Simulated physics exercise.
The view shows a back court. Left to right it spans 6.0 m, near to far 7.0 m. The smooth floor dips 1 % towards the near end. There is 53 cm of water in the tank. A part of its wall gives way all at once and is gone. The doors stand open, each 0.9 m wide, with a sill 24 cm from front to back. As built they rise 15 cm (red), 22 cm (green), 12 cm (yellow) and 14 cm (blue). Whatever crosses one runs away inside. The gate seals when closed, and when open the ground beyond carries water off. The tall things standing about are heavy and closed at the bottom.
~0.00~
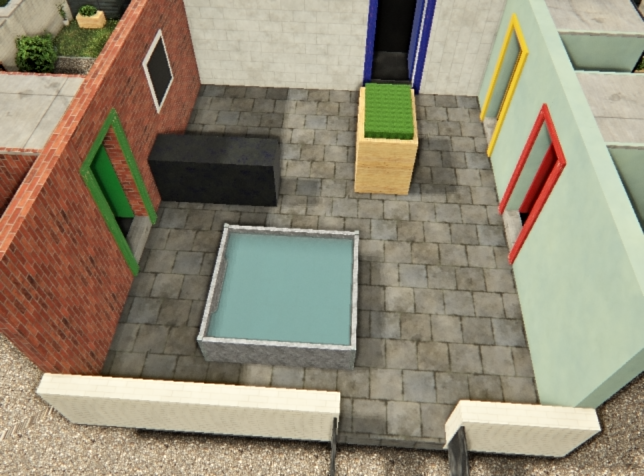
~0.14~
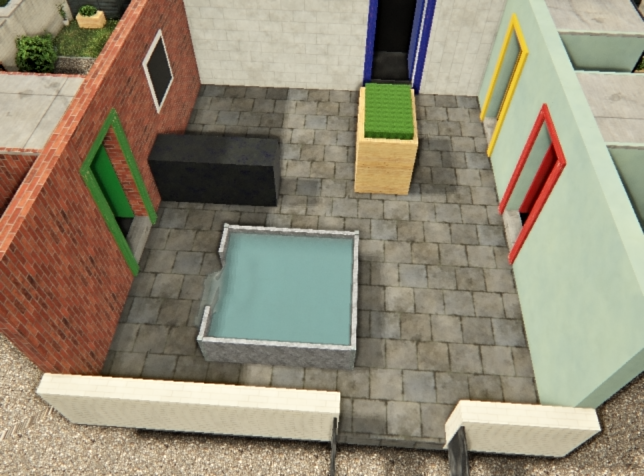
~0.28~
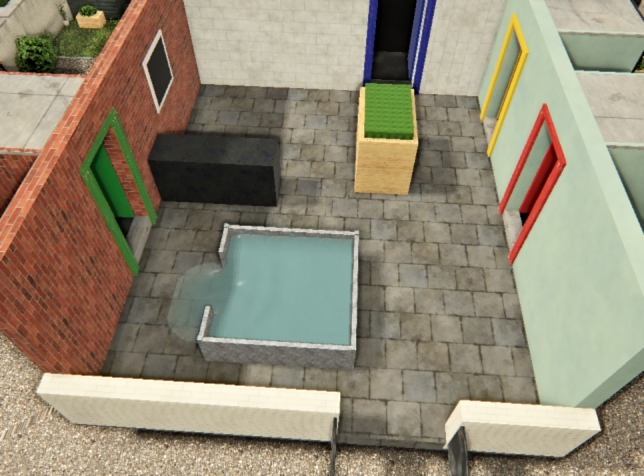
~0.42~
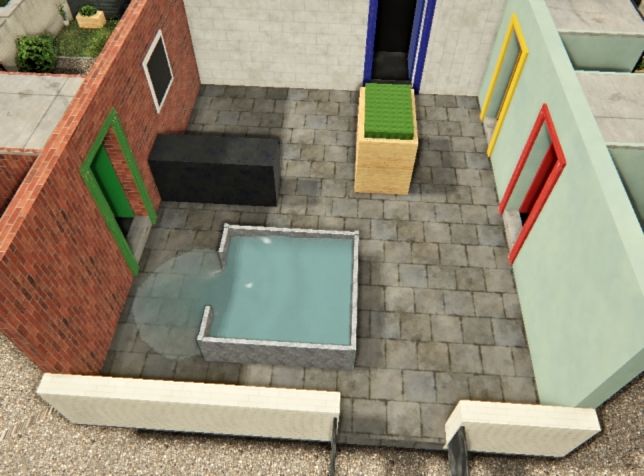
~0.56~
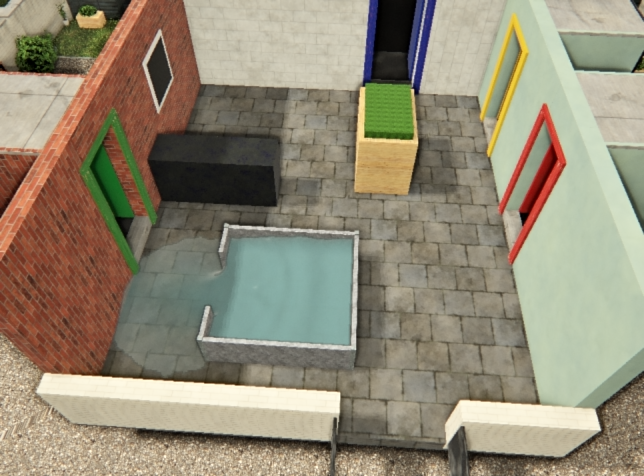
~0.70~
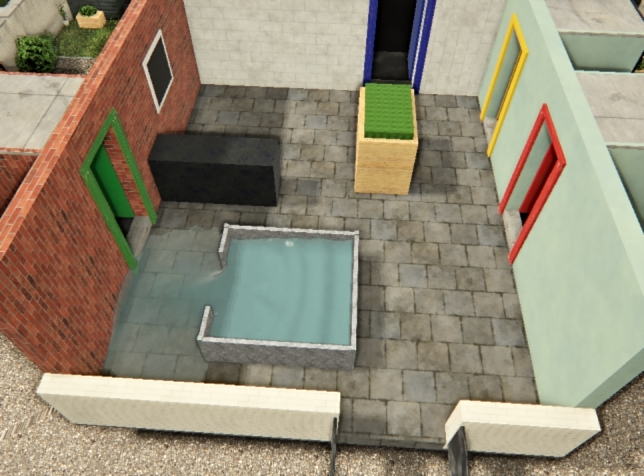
The clip opens on a walled court with a square tank of still water standing on dry grey paving. A section of the tank's left wall vanishes, and water pours out through the gap. The shallow sheet fans across the paving, spreading to the brick wall beside the green door.
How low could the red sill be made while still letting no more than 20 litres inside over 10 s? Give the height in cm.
About 6.5 cm.
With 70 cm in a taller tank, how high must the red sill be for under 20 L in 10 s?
About 10.0 cm.
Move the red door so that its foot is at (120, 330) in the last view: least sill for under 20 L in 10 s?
Roughly 26 cm.
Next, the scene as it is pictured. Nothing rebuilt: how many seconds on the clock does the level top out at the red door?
Around 5.5 s.
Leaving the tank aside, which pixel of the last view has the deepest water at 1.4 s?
Around (92, 400).
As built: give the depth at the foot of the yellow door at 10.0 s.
Roughly 3.0 cm deep.
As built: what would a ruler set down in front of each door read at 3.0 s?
In cm: Red 0, green 16, yellow 0, blue 0.
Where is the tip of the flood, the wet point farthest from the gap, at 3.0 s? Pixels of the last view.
Near (199, 93).
After 1.4 s water covers 10 % of the floor, deepest (42 cm) near (92, 400); it has not reached the red door.
After 3.0 s water covers 25 % of the floor, deepest (28 cm) near (92, 400); it has not reached the red door.
After 10.0 s water covers 70 % of the floor, deepest (11 cm) near (92, 400); 7 cm at the red door, 0 litres in over its 15 cm sill.
At the red door as built, the water arrived by 4.8 s and peaked near 10 cm at 5.4 s.
With a sill of 5.5 cm, 37 litres would have come in within the 10 s; with 7.5 cm, 11 litres. So under 20 litres takes about 6.5 cm.
